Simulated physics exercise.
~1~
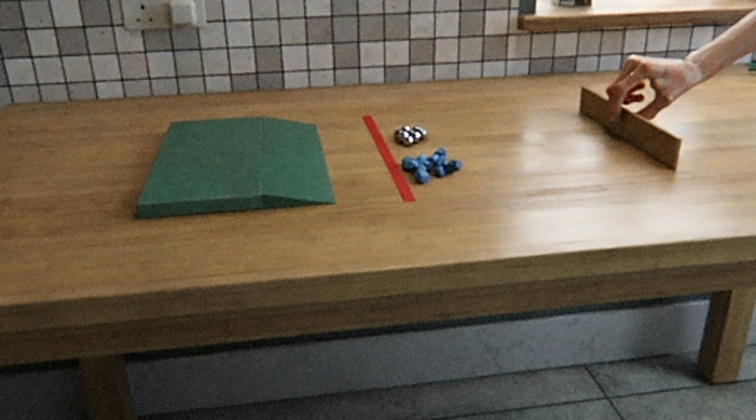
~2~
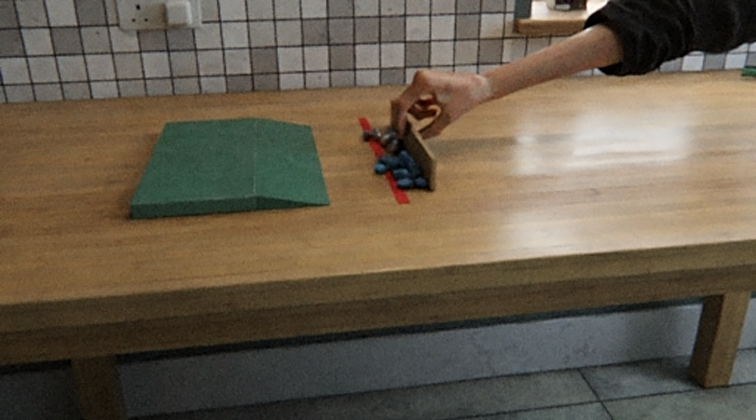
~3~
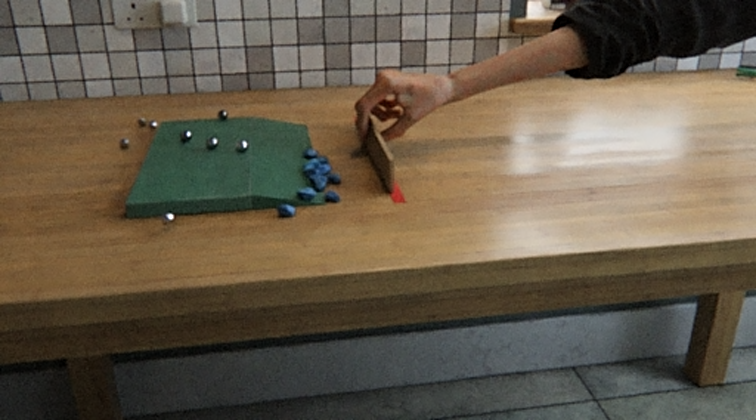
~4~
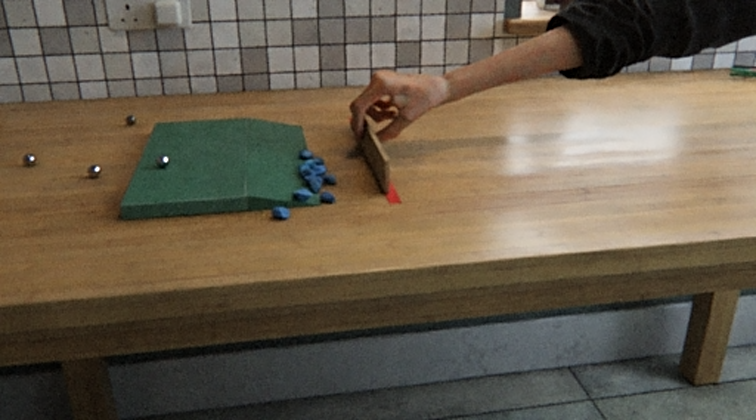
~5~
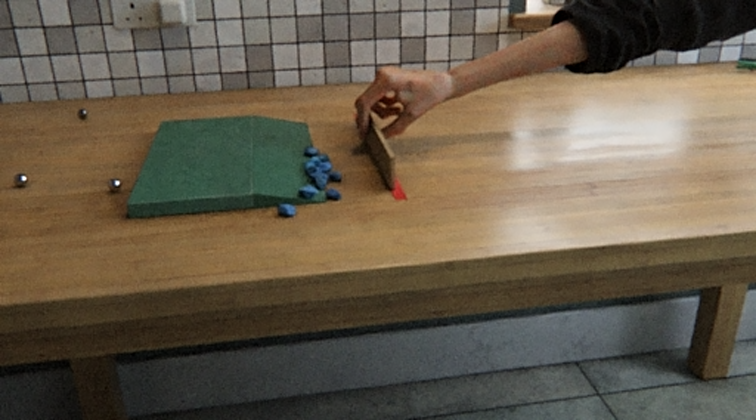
A hand-held card pushes two handfuls left; silver balls cross the green ramp, blue pieces stall.
